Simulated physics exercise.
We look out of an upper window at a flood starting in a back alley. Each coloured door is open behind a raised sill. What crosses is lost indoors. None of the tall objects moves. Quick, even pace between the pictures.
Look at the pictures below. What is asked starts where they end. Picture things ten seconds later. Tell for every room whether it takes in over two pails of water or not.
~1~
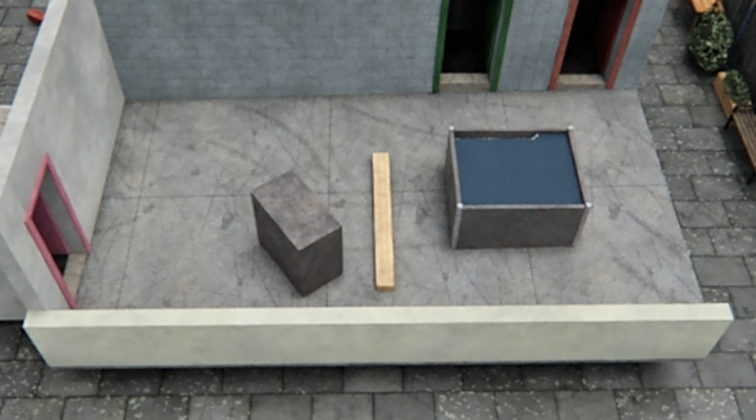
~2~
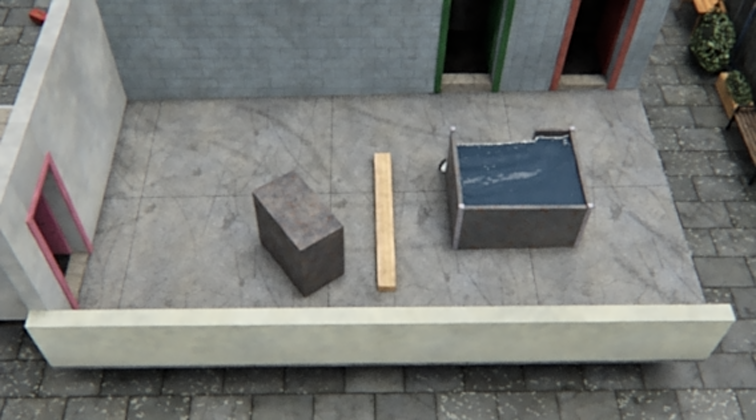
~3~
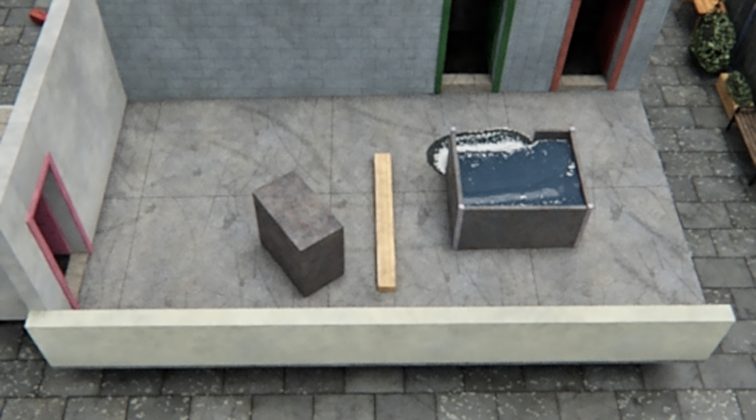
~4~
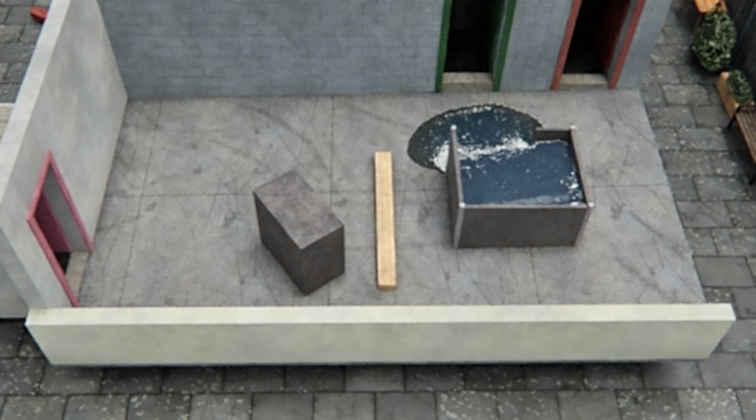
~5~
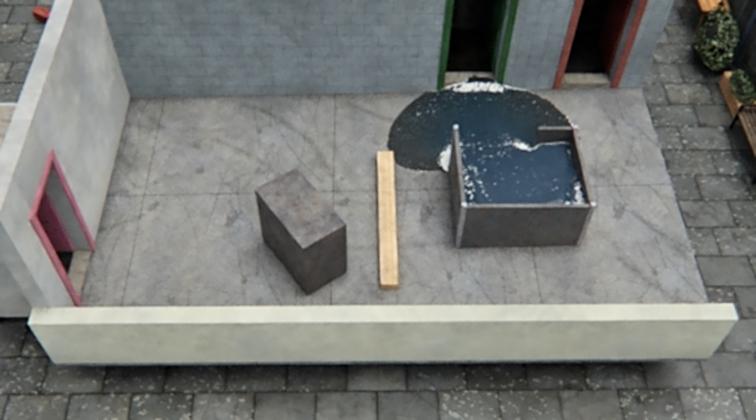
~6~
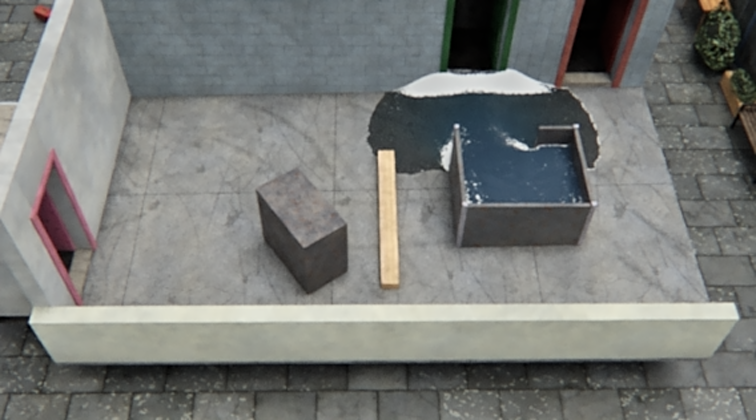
Pink door: Above two buckets. Red door: Up to two buckets. Green door: Above two buckets.
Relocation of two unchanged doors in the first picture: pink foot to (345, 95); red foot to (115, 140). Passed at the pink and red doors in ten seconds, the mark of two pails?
Then: Pink goes over, red is over.
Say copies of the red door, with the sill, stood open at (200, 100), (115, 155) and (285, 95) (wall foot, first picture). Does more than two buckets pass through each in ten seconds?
Sure - the first stays short, the second gets past, the third stays short.
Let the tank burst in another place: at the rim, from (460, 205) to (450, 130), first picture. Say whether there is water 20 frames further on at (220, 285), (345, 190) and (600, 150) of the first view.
Point by point: Soaked; soaked; unwetted.
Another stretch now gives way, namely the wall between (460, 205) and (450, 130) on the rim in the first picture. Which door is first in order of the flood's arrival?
The door marked pink, I think.
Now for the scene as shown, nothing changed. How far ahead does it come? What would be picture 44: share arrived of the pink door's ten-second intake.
Working it through, I arrive at 0 %.
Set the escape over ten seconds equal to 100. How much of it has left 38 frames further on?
About 85 %.
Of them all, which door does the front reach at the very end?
It's the pink-painted one.
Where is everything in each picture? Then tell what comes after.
In the first frame, the water tank at (516, 170) is whole and still.
In the second frame, water pours out on the water tank's far side and has run to (442, 169).
In the third frame, water pours out on the water tank's far side and has run to a hidden place.
In the fourth frame, the front is at (493, 107), out from the gap on the water tank's far side.
In the fifth frame, the front is at (435, 93), out from the gap on the water tank's far side.
In the sixth frame, the front is at (391, 93), out from the gap on the water tank's far side.
A moment on, water covers 20 % of the floor; the pink door not reached, the red door wet at the sill, nothing in, the green door far over two buckets in.
Next, water covers 30 % of the floor; the pink door not reached, the red door under two buckets in, the green door far over two buckets in.
Then, water covers 50 % of the floor; the pink door wet at the sill, nothing in, the red door under two buckets in, the green door far over two buckets in.
Later, water covers 65 % of the floor; the pink door wet at the sill, nothing in, the red door under two buckets in, the green door far over two buckets in.
In the end, water covers 70 % of the floor; the pink door over two buckets in, the red door under two buckets in, the green door far over two buckets in.
